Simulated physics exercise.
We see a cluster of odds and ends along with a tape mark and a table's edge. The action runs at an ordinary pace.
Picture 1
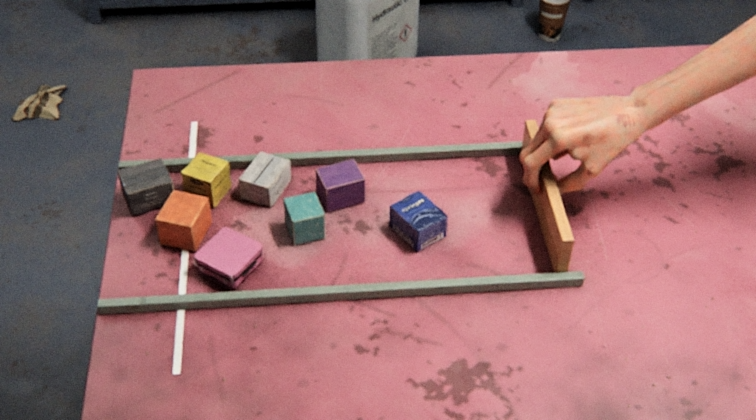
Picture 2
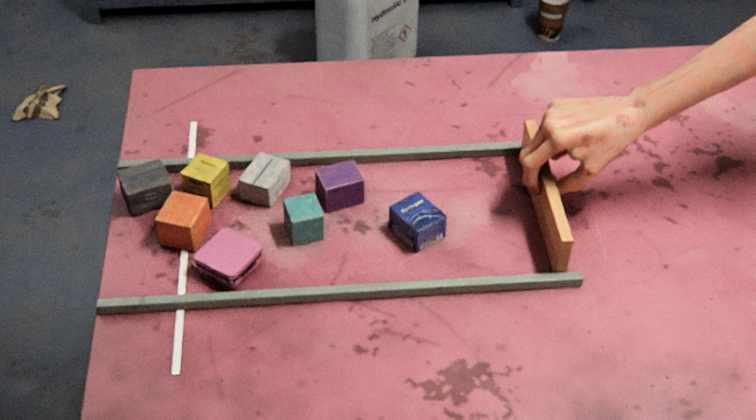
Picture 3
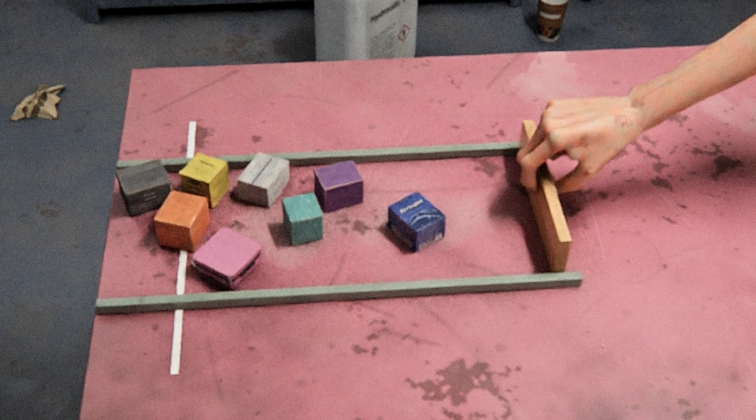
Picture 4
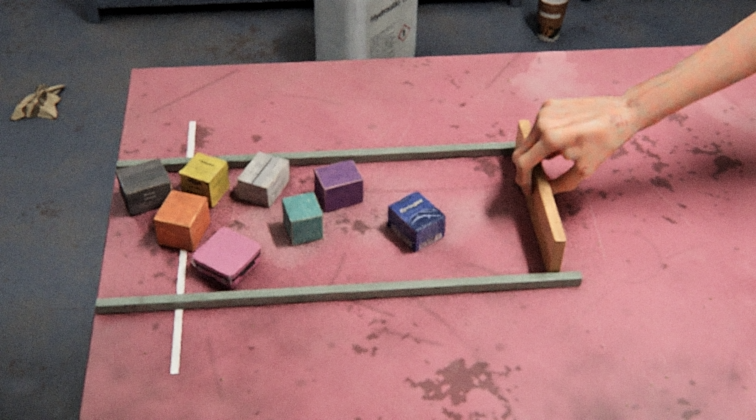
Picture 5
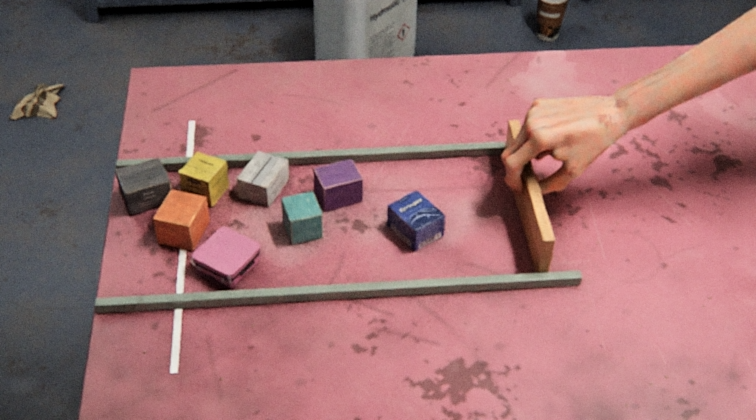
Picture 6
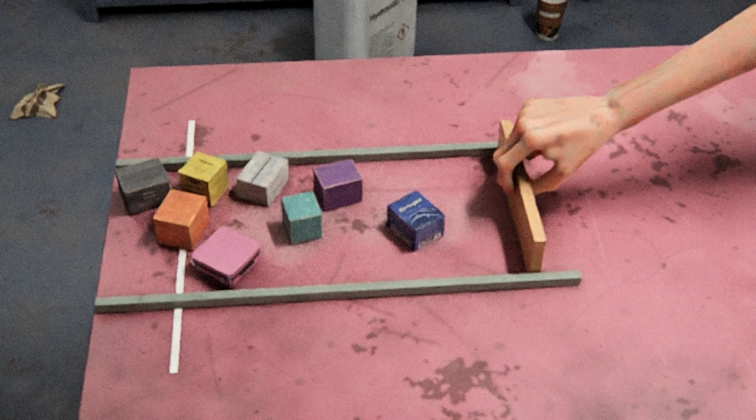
A hand held a wooden board upright at the right end of two green rails, then slid it slightly left, while the colourful blocks between the rails stayed still.
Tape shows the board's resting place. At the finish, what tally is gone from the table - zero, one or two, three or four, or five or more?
The tally gone is three or four.
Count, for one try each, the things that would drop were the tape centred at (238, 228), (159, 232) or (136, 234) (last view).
Floor tally per try: 1 / 5 / 5.
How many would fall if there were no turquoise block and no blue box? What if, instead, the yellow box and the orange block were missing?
The count is 2 in one try and 1 in the other, in that order.
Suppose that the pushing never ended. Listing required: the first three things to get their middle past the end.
Earliest to latest: The grey box, the yellow box, the orange block.
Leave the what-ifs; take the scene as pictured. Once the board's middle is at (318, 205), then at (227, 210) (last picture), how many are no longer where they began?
4 by the first point, 8 by the second.
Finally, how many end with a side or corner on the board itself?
3.
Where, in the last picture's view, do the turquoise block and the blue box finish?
The turquoise block at (126, 224), the blue box at (163, 226).
Soon after, none off yet; grey box at rest near (144, 186); orange block at rest near (182, 220); yellow box at rest near (204, 179).
After that, none off yet; grey box displaced about its own width near (107, 189); orange block displaced about its own width near (150, 224); yellow box displaced about its own width near (148, 183).
In the end, the number that fall off is three or four; gone, yellow box, orange block and grey box.
